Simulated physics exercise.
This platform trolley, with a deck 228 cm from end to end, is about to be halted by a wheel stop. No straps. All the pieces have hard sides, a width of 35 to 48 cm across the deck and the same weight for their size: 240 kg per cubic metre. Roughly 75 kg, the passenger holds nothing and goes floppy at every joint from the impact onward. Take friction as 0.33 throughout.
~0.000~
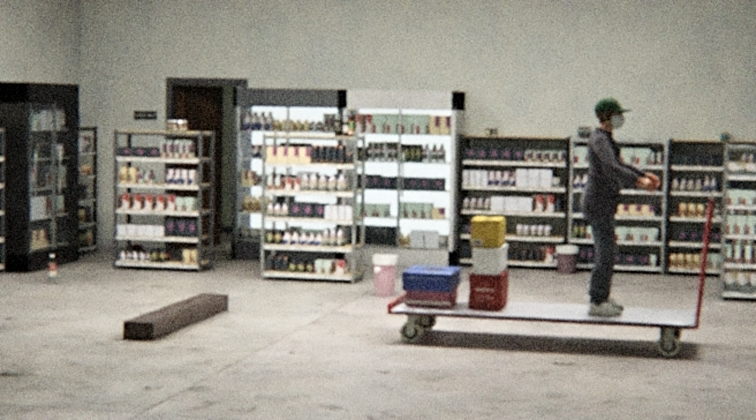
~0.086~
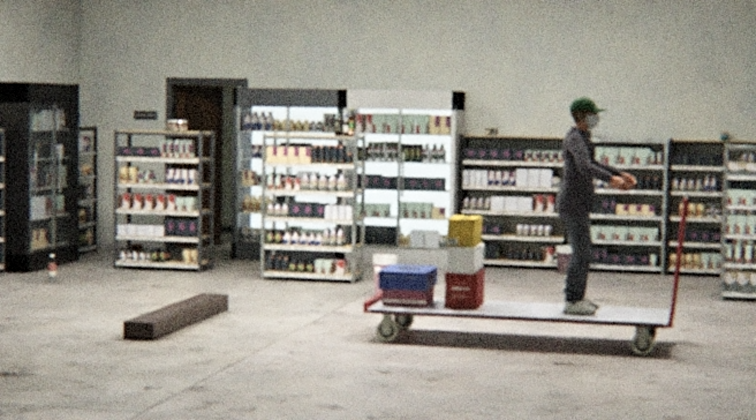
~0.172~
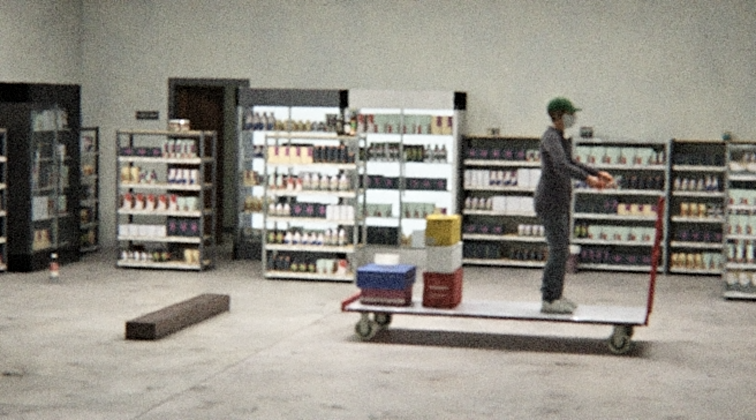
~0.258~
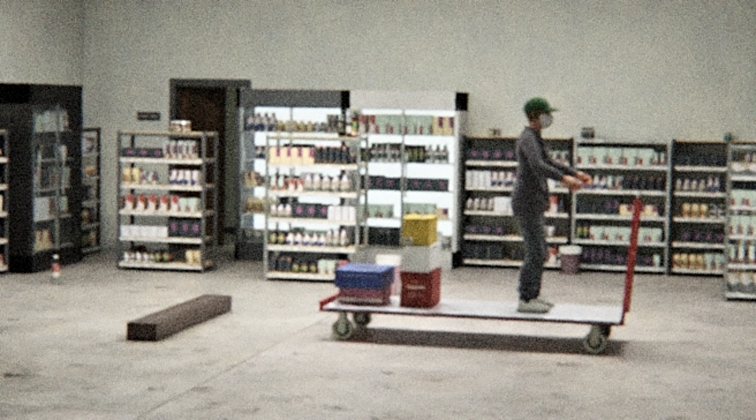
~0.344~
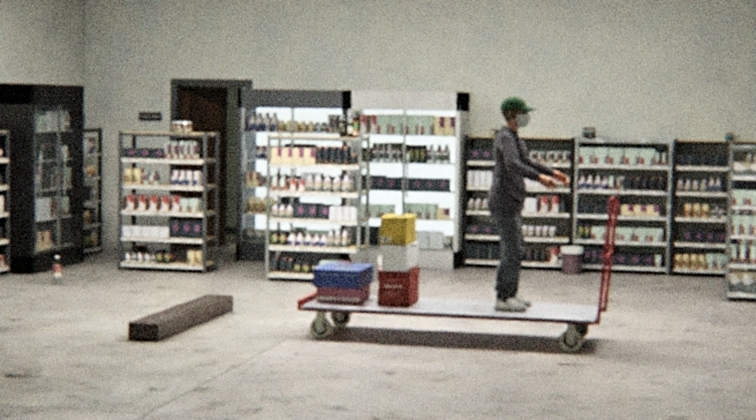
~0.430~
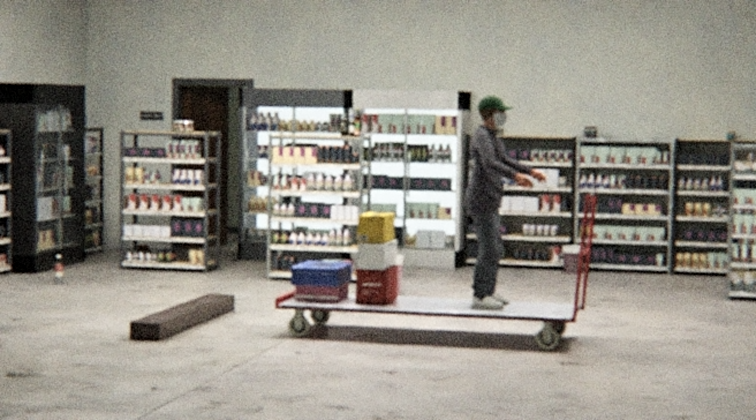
The footage shows a person in a green cap and face mask standing on a flat platform trolley with red, yellow, white and blue containers, facing right with arms held forward, as it rolls steadily left past stocked shelves.
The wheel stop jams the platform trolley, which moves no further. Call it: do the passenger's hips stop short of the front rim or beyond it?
The passenger's hips stop short of the front rim.
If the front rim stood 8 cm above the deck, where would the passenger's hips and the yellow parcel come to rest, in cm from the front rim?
Hips 70 behind, yellow 120 past.
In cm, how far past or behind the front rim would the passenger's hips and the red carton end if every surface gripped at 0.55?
In that case the hips end 100 cm behind the rim and the red item 50 cm behind it.
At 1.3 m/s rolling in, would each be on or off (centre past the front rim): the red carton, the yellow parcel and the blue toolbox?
Then red is still aboard, yellow is still aboard, blue is gone.
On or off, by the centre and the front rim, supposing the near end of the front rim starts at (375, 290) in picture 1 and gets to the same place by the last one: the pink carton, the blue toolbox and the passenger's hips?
Result: Pink secure, blue gone, hips secure.
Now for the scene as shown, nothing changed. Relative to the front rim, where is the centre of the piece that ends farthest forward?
Close to 120 cm out past the front rim.
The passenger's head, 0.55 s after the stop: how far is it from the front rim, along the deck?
The head is some 60 cm back from the front rim.
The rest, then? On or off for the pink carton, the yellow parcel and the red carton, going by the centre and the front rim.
Finally pink still riding, yellow dropped, red still riding.
The wheels strike at 0.81 s.
After 1.06 s the passenger's hips are 97 cm behind the rim, near (305, 219) in the last picture's view.
After 1.36 s the passenger's hips are 74 cm behind the rim, near (277, 253) in the last picture's view.
After 1.81 s the passenger's hips are 73 cm behind the rim, near (276, 254) in the last picture's view.
When all is still (3.7 s), past the rim, white tote, yellow parcel and blue toolbox; behind it, red carton, pink carton and the passenger's hips.
